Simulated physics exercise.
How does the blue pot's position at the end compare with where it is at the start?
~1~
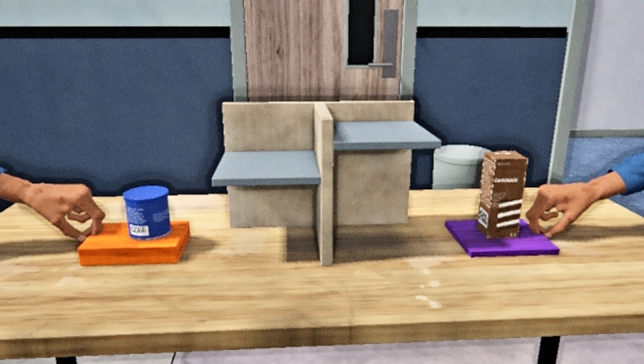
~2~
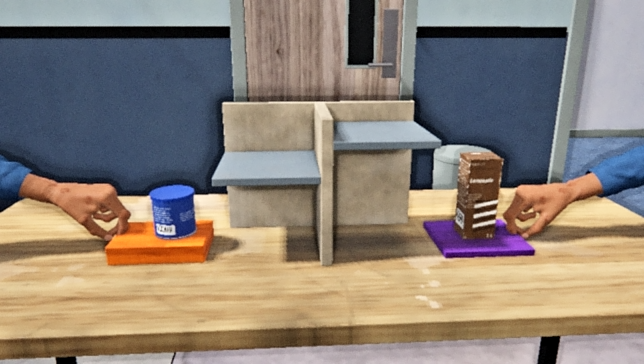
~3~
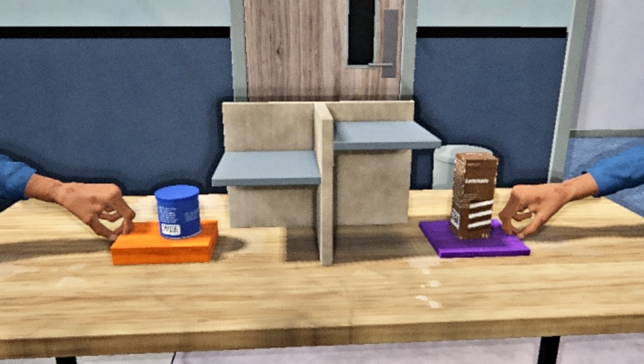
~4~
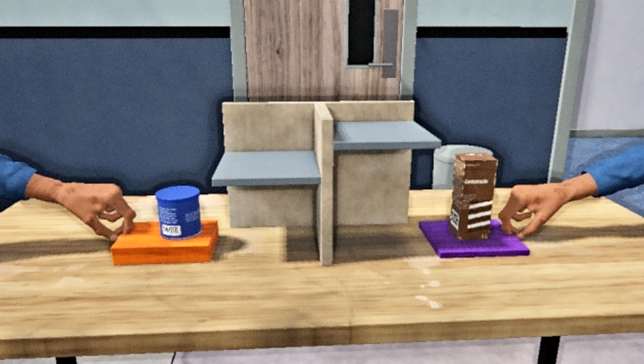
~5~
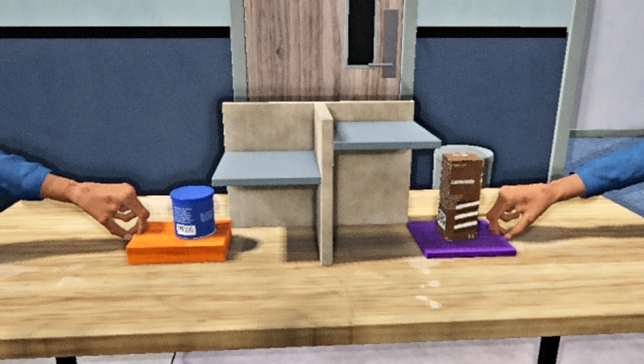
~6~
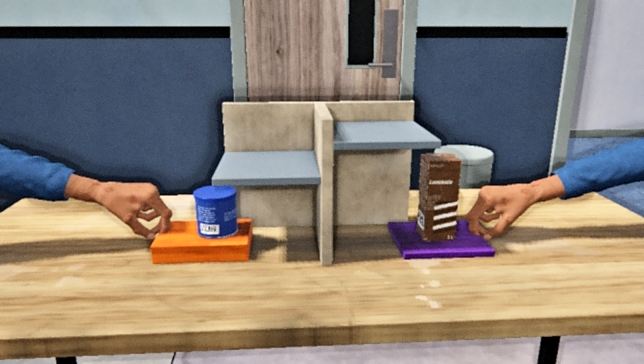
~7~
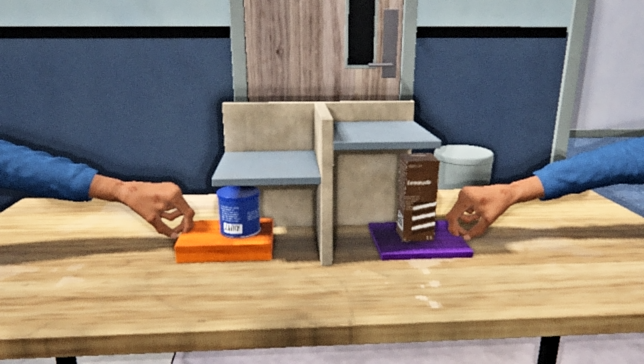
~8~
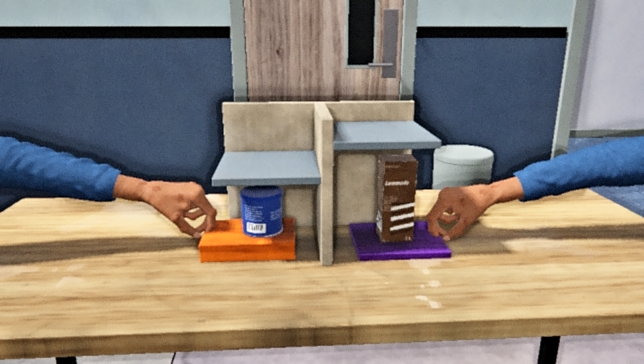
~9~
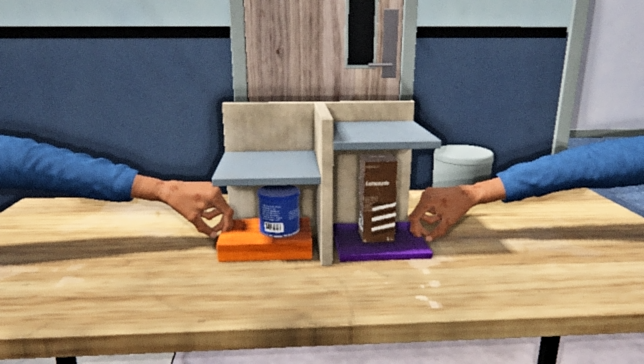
At the start the blue pot is out in the open on the left side of the table, and by the end it is farther right, beneath the stand's left shelf.
At a wooden table, two hands slide an orange board carrying a blue pot and a purple board carrying an upright brown carton inward from opposite sides, until both items pass beneath the grey shelves of a stand and sit under them, still upright.
